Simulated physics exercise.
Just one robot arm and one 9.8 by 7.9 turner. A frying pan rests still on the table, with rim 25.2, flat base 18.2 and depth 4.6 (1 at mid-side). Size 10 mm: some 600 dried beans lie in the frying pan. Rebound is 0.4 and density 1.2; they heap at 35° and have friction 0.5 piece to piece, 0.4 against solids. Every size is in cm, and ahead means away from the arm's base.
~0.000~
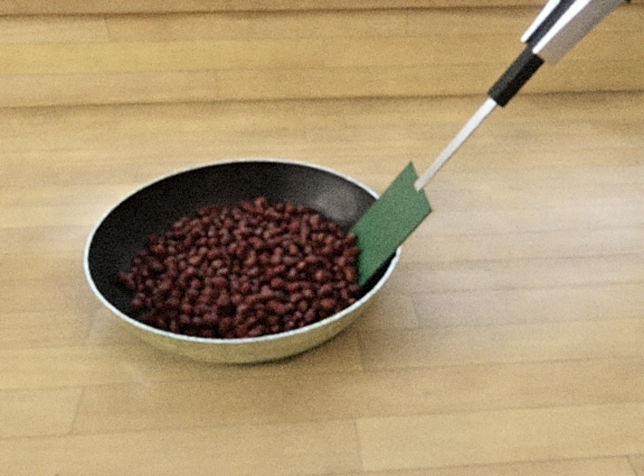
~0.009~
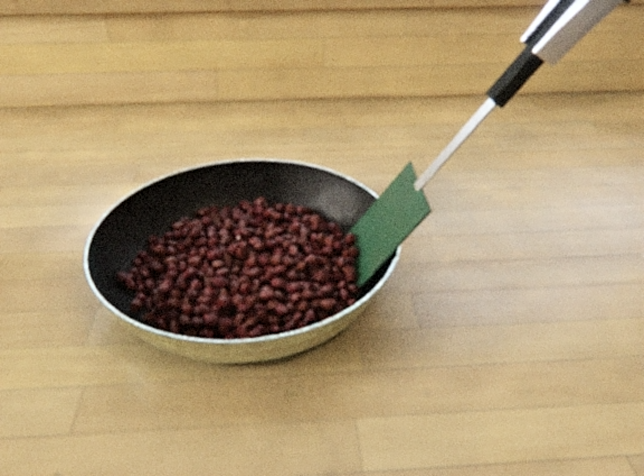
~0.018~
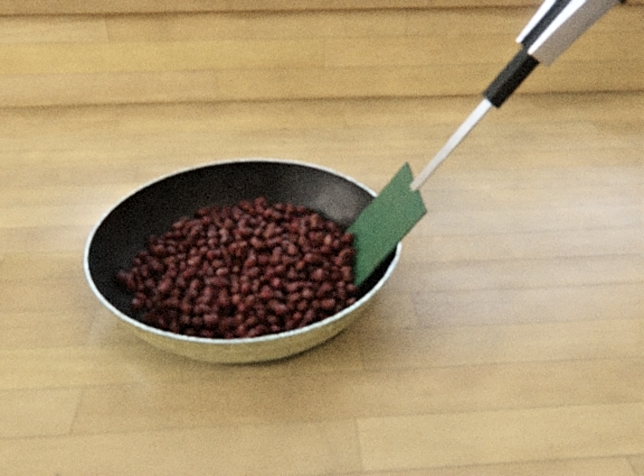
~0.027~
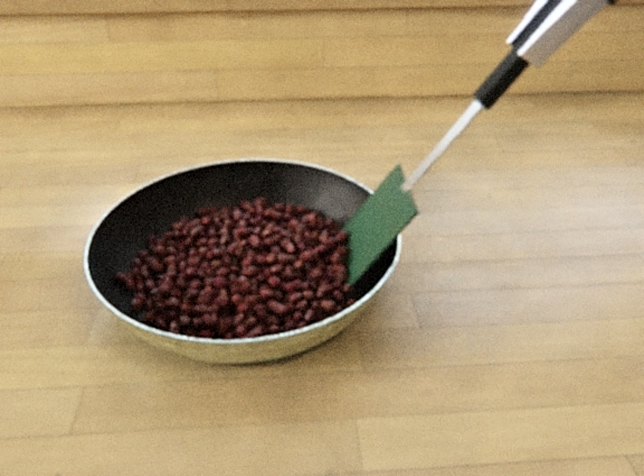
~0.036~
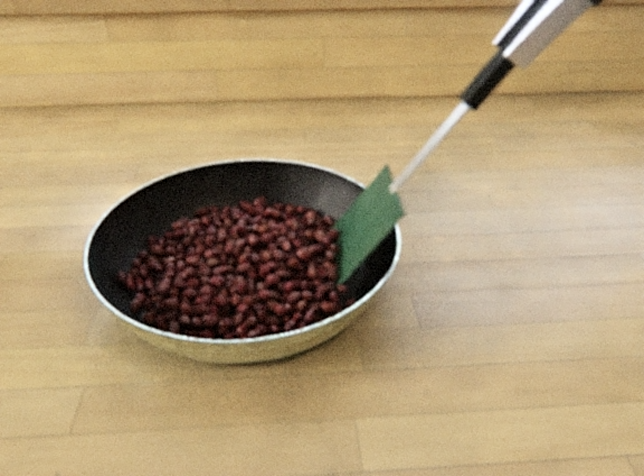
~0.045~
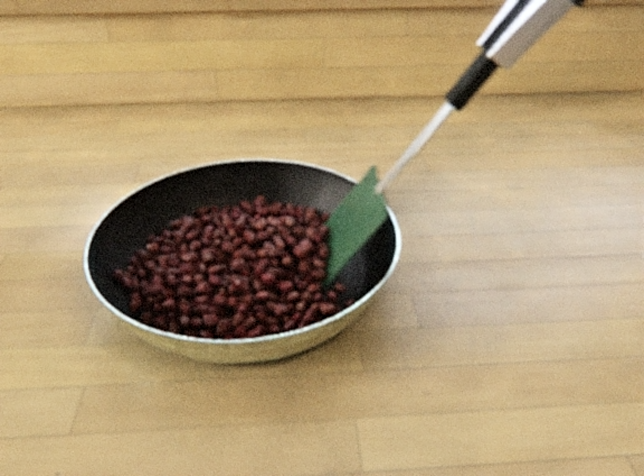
A green turner held by a robot arm rested at the right side of a black frying pan full of dark red beans, then slid a short way left into them while the pan stayed still.
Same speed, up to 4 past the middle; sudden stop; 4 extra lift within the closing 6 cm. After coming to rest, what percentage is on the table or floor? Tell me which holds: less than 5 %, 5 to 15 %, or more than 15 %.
5 to 15 % holds.
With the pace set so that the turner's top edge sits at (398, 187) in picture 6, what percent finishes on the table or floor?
Share: Roughly 0 %.
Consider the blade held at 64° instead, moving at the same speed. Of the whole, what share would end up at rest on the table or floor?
Near 5 %.
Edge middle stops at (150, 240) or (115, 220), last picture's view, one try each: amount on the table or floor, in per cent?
15 % and 30 %.
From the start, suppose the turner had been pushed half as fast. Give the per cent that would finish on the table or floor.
0 per cent, about.
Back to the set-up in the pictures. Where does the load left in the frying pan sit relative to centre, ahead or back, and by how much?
4.5 cm ahead.
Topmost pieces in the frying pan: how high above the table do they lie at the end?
Peak at rest, approximately 5.5 centimetres.
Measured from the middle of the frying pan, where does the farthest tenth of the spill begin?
The distance is roughly 55 cm.
After 0.07 s, sloping 55°, highest piece 5 above the table; 601 in the frying pan.
After 0.09 s, sloping 55°, highest piece 6 above the table; 601 in the frying pan.
After 0.30 s, sloping 55°, highest piece 7 above the table; 551 in the frying pan, 44 on the table or floor, 6 on the blade or in flight.
After 1.35 s, sloping 55°, highest piece 5 above the table; 551 in the frying pan, 50 on the table or floor.
At rest, 551 in the frying pan, 50 on the table or floor. That is 8 % on the table or floor.
